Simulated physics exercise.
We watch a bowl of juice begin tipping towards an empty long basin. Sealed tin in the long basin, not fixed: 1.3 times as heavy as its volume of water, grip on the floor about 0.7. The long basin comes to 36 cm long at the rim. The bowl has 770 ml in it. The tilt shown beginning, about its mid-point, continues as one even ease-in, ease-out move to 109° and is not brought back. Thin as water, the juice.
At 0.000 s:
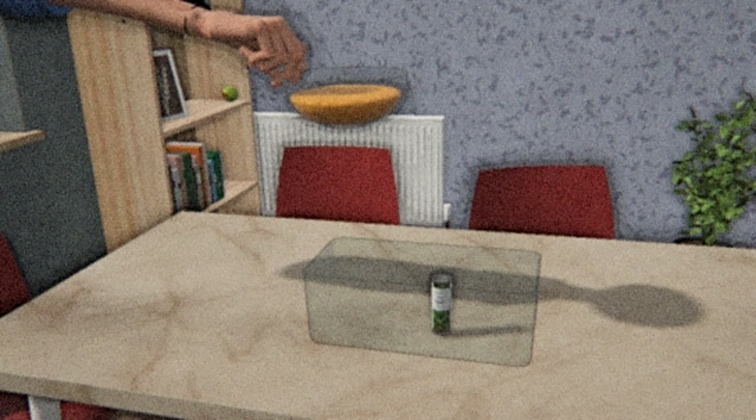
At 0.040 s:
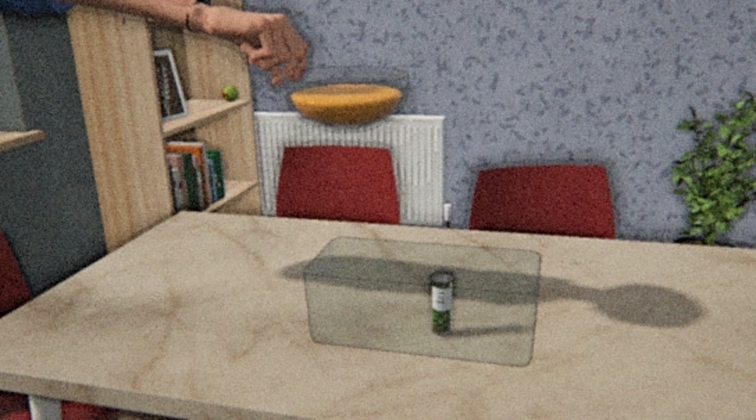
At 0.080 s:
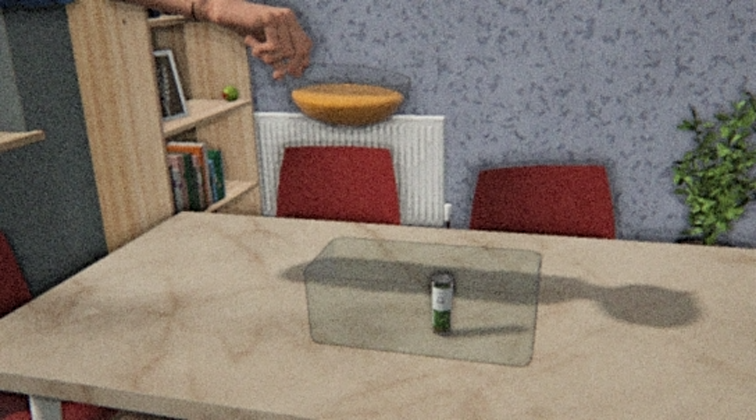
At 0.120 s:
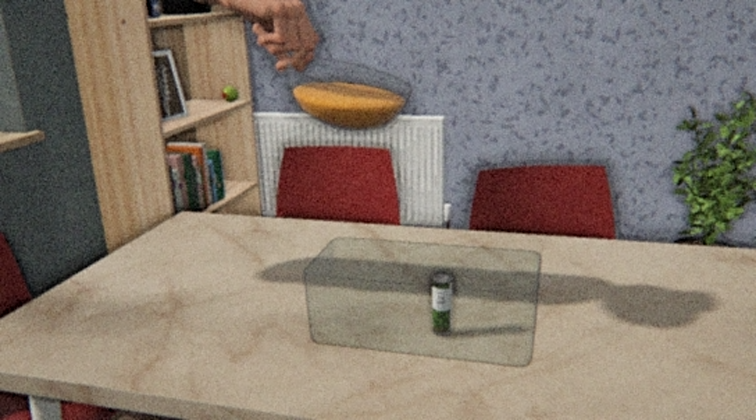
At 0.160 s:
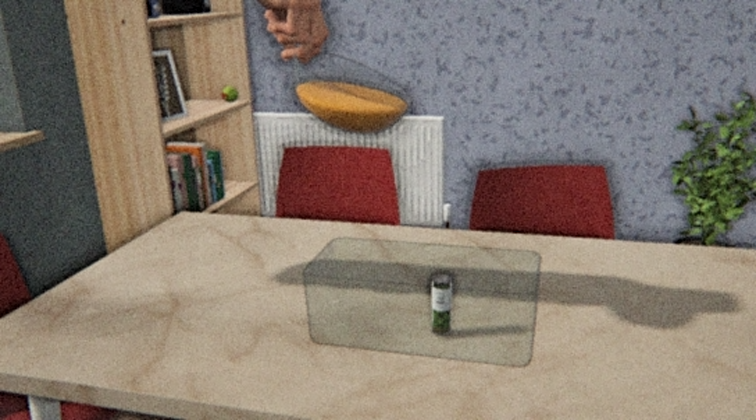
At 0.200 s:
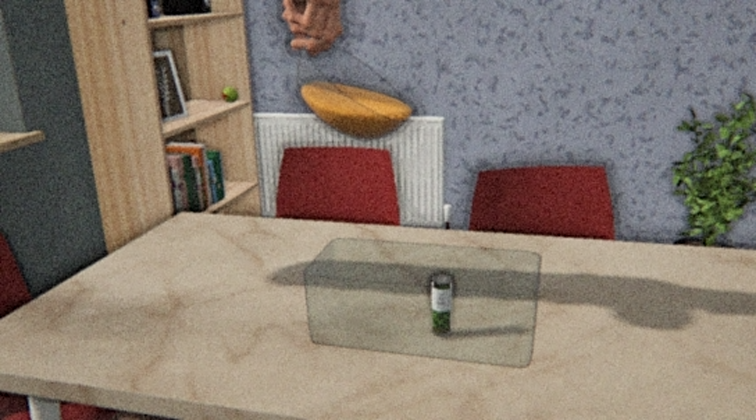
A bare forearm and hand reach in from the upper left above a pale marbled table, seen from slightly above in a room with a patterned grey-blue wall. A clear bowl of orange juice hangs near the hand, with red chairs, a white radiator, wooden shelves and a leafy plant behind, and a clear basin and small tin on the table. The hand shifts right and upward while the bowl tilts gradually down to the right, and the camera stays still.
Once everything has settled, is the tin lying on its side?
No.
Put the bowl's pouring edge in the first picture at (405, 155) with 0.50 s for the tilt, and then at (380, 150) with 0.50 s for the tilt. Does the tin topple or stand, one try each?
Try 1: Tipped over; try 2: Still standing.
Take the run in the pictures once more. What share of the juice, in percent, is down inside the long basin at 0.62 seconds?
Some 94 per cent.
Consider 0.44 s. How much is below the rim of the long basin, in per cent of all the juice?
Roughly 10 percent of it.
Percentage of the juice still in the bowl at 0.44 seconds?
Some 3 per cent.
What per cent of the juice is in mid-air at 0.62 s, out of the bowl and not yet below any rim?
Some 7 per cent.
By 0.44 s the tilt is 105° and 3 per cent is still to pour; the tin stands where it began.
By 0.62 s the tilt is 109° and 0 per cent is still to pour; the tin stands where it began.
By 0.80 s the tilt is 109° and 0 per cent is still to pour; the tin stands where it began.
By 1.00 s the tilt is 109° and 0 per cent is still to pour; the tin stands where it began.
At rest the tin stands where it began.
